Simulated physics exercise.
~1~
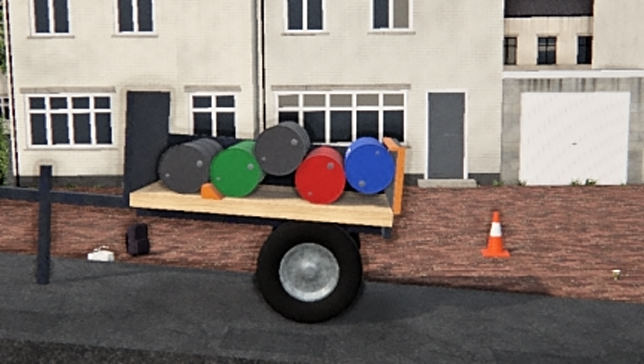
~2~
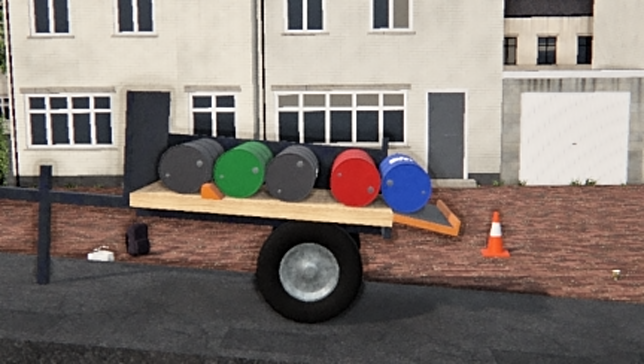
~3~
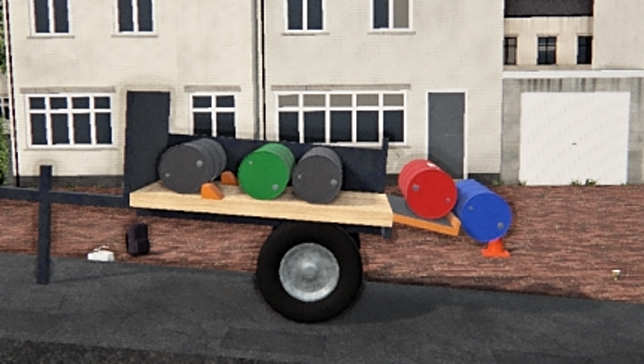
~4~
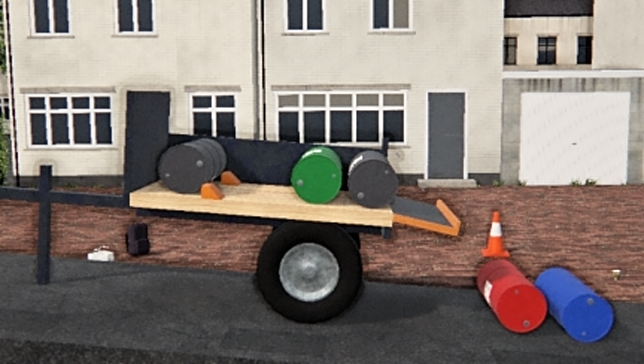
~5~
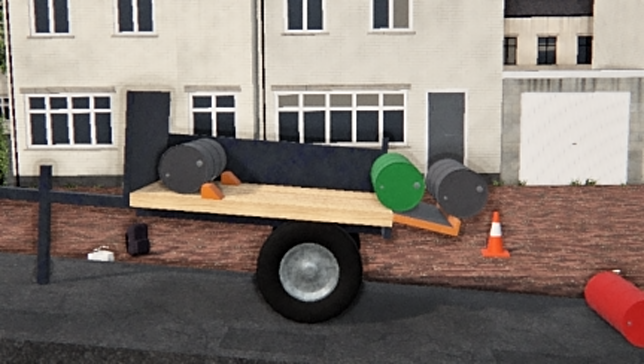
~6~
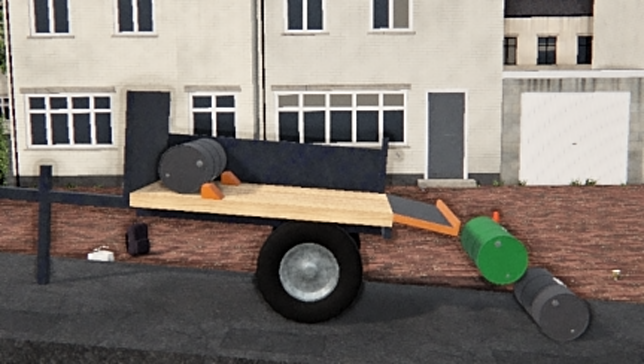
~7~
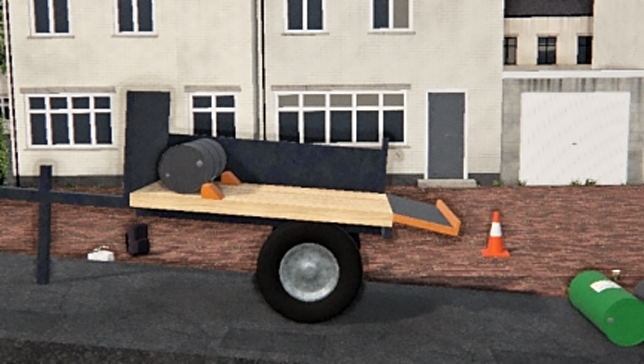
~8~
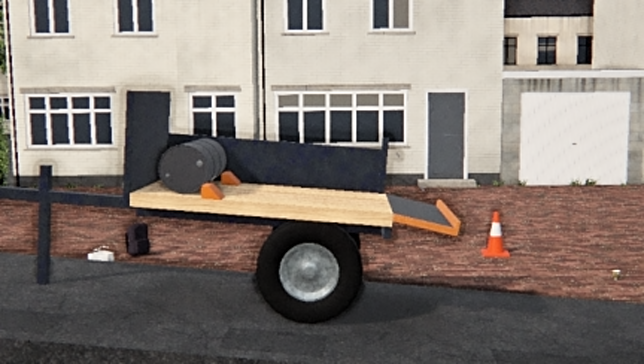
Four drums roll right off a trailer's lowered tailgate, leaving one grey drum behind a chock.
